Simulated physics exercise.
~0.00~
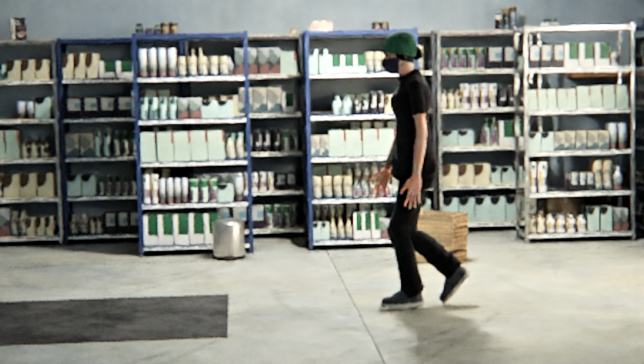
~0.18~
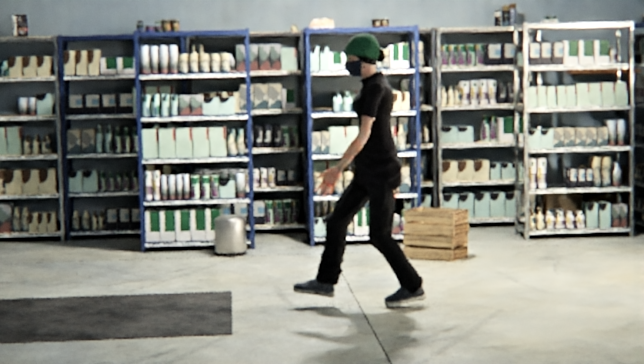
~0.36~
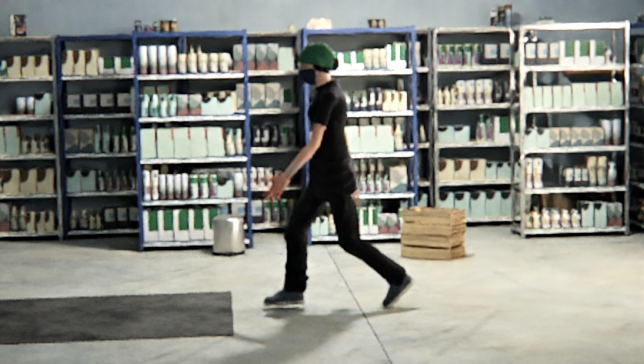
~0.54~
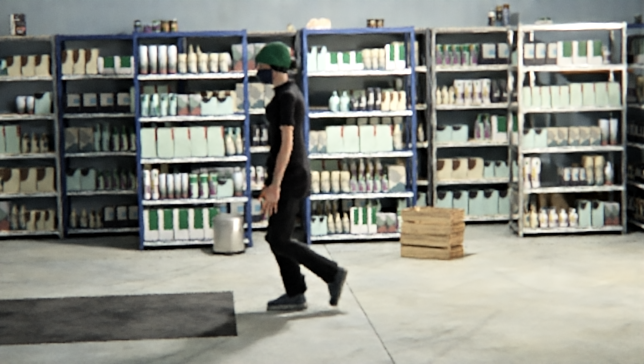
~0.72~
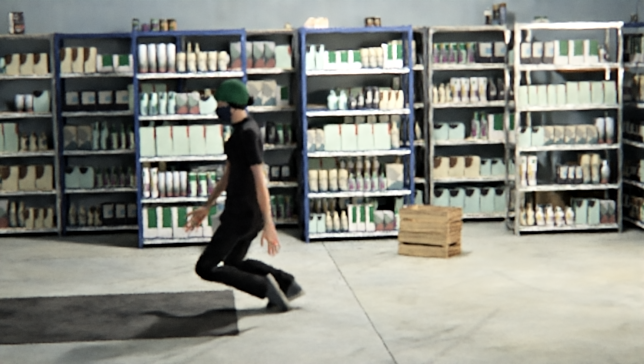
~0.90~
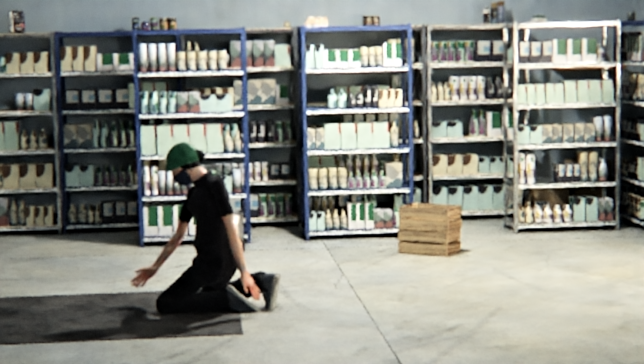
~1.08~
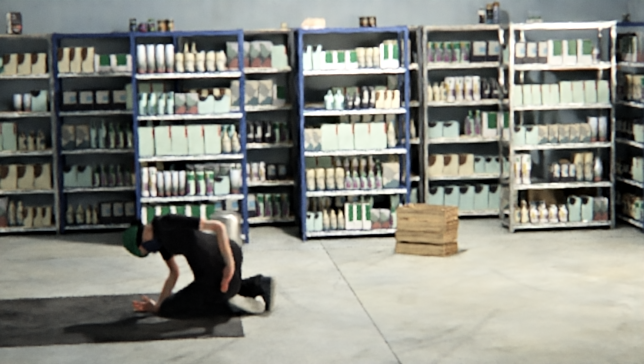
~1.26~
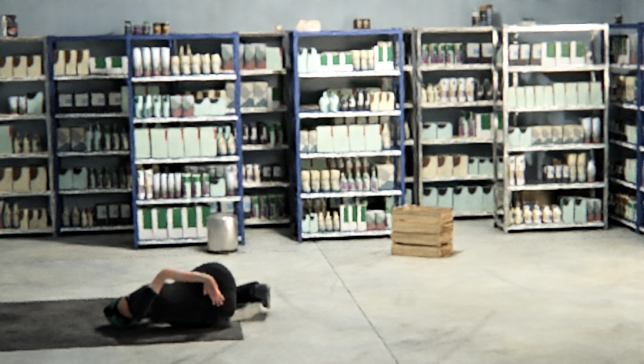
We see a person in dark clothes and a green cap walk left past stocked shelves and a wooden crate, drop to the knees at a black mat, pitch forward onto the hands, and end lying curled on the mat with one arm bent over the body.
